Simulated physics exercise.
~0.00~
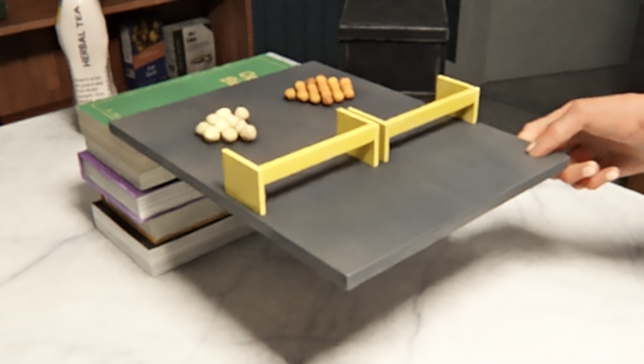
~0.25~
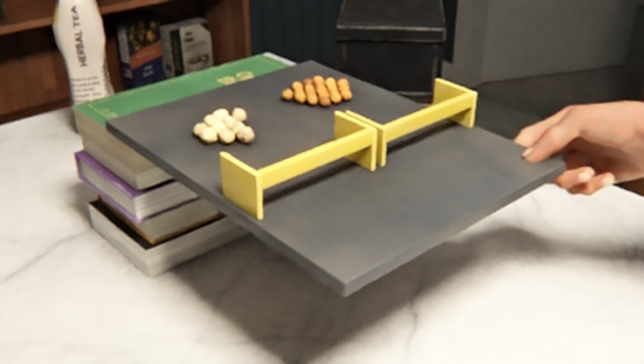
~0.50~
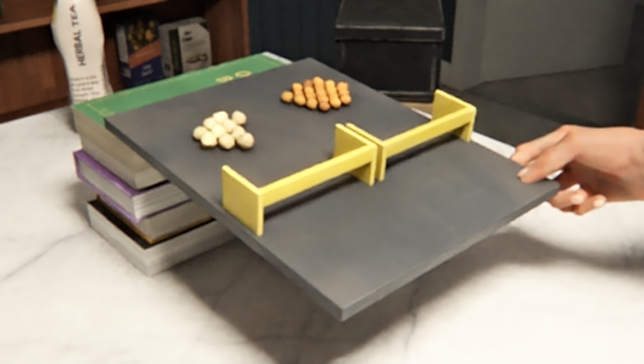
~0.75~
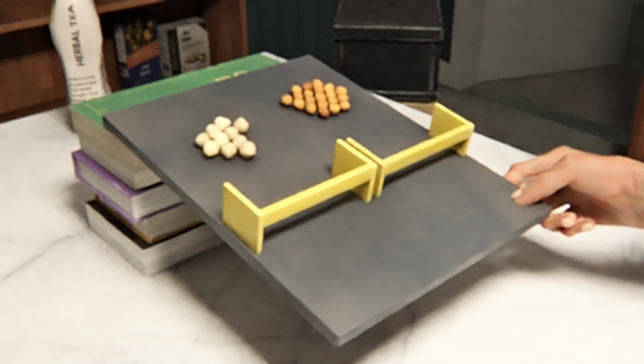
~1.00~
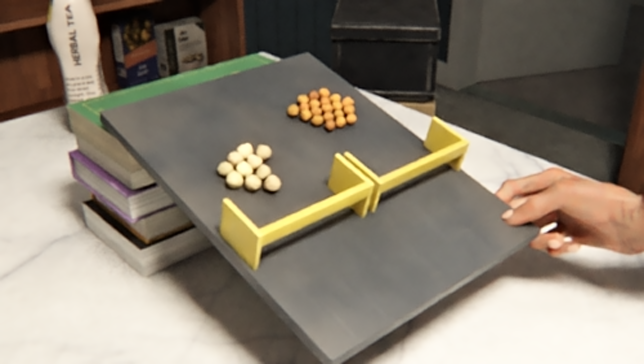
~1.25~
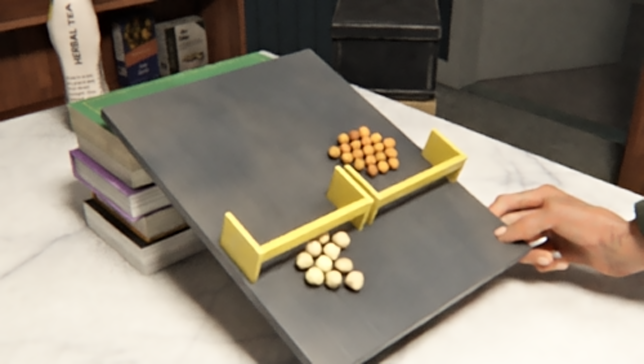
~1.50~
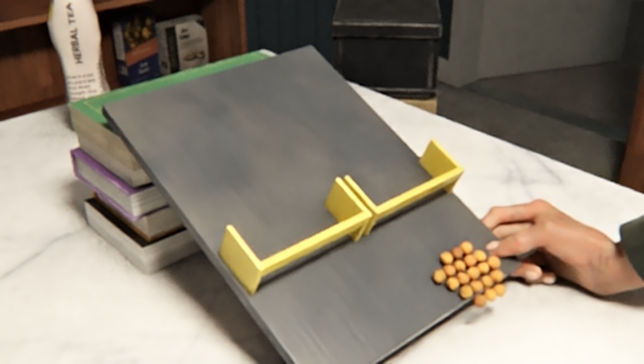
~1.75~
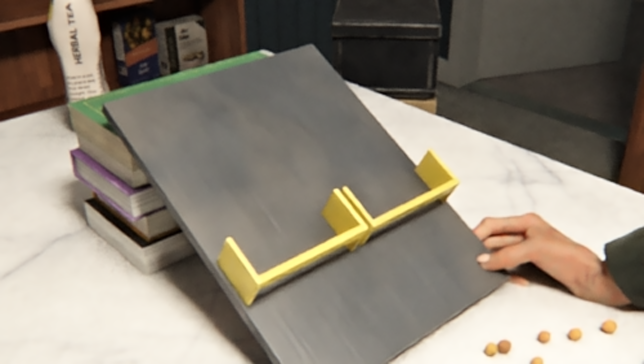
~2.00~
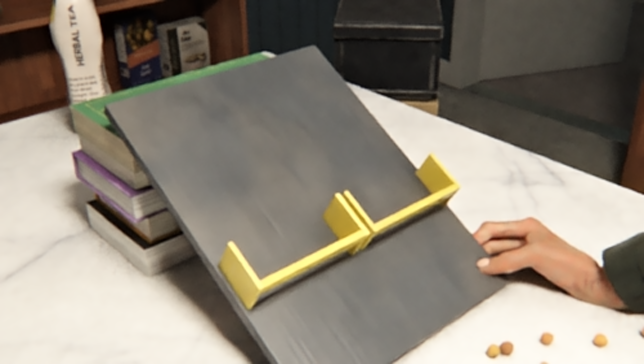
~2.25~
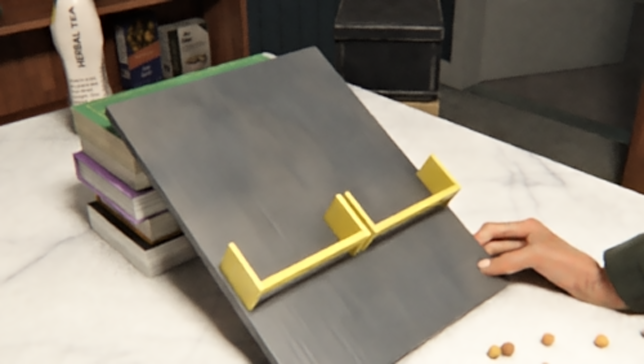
Two handfuls of small balls roll under the yellow bars as a hand lowers the board.
